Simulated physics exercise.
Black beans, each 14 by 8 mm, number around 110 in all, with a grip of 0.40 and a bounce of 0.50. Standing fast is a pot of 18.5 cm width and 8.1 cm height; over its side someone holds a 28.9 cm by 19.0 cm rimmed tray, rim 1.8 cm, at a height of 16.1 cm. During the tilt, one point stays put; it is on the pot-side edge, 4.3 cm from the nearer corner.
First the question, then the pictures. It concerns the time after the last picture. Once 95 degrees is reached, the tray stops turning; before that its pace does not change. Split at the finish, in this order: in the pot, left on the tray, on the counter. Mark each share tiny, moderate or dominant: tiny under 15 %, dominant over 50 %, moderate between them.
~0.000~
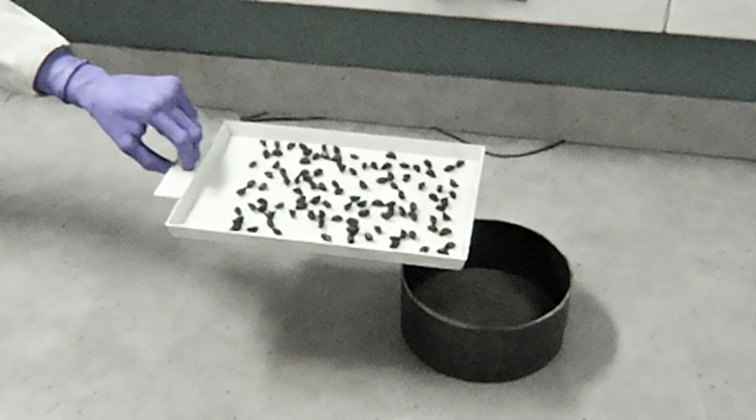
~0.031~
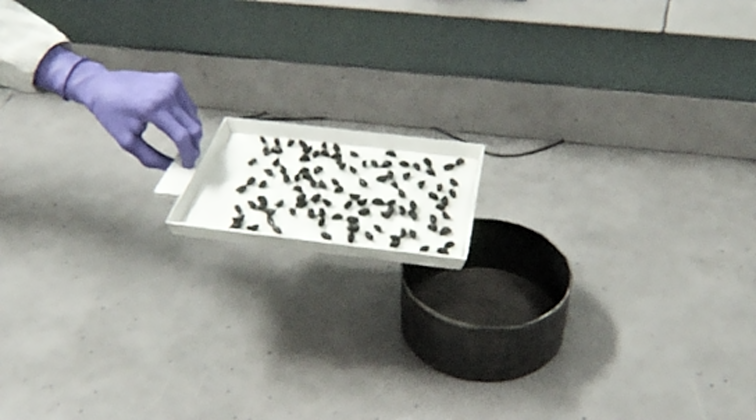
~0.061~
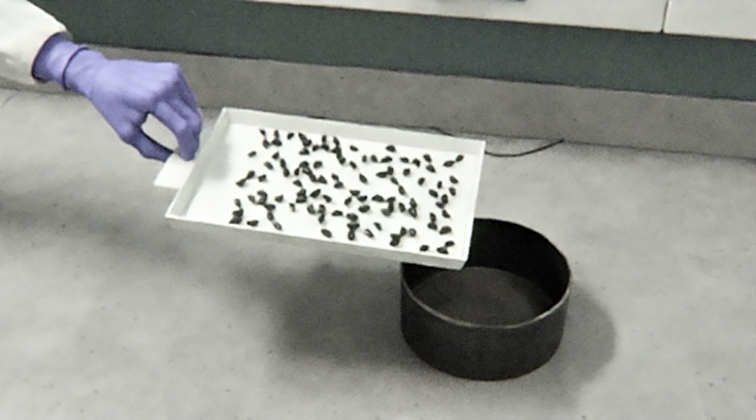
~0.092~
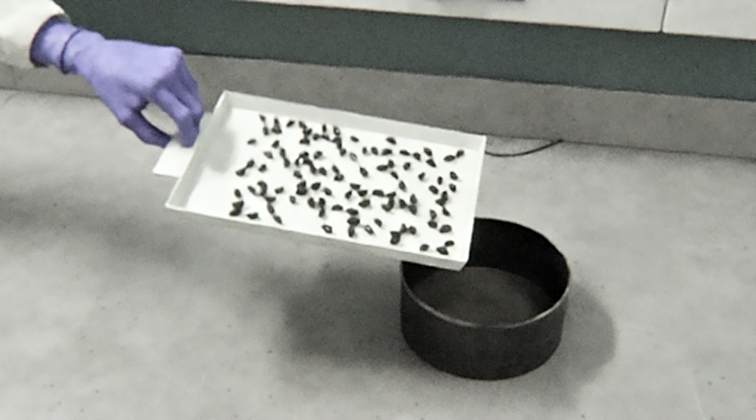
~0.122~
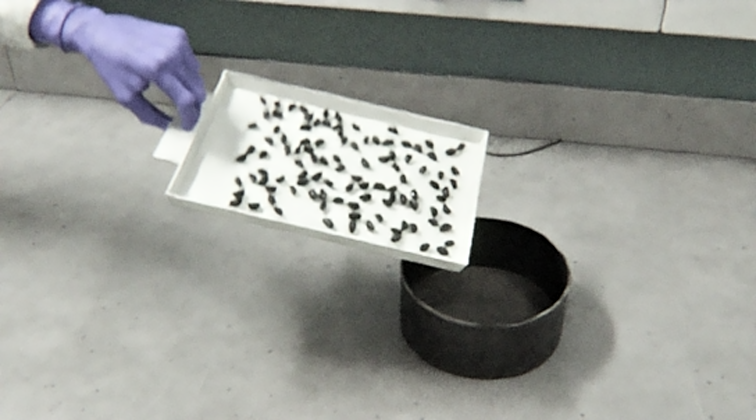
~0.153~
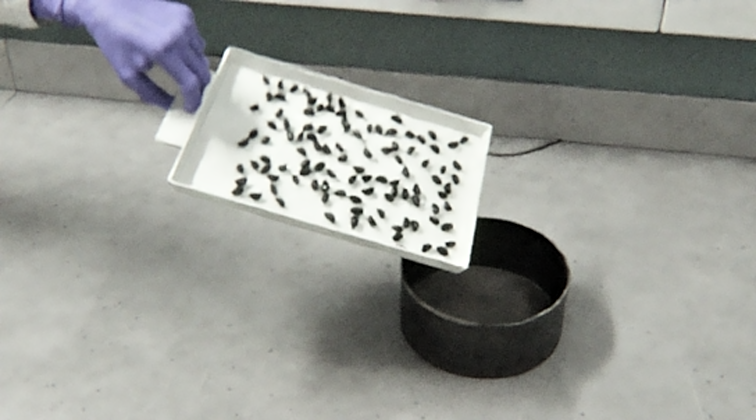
Pot: Tiny, left on the tray: Tiny, counter: Dominant.
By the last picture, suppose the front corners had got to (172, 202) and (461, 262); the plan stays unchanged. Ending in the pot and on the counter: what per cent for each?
Pot 0; counter 100.
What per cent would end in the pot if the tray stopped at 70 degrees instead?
I'd put it at close to 5 per cent.
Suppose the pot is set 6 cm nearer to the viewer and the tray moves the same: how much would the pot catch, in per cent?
It would come to roughly 75 percent.
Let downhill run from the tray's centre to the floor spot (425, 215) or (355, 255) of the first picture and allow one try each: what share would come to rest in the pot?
The share comes to about 55 in a hundred, then about 5 in a hundred.
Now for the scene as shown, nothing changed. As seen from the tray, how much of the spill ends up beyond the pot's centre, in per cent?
Estimate: Roughly 80 per cent of the pieces.
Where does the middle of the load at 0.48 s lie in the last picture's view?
Approx. (450, 246).
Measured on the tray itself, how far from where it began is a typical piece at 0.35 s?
3 cm.
After 0.35 s, tilt 59 degrees; the tray holds 100 %, the pot 0 %.
After 0.48 s, tilt 85 degrees; the tray holds 100 %, the pot 0 %.
Then, at 0.74 s, tilt 95 degrees; the tray holds 0 %, the pot 0 %.
In the end, at 2.6 s, pot 0 %, tray 0 %, counter 100 %.
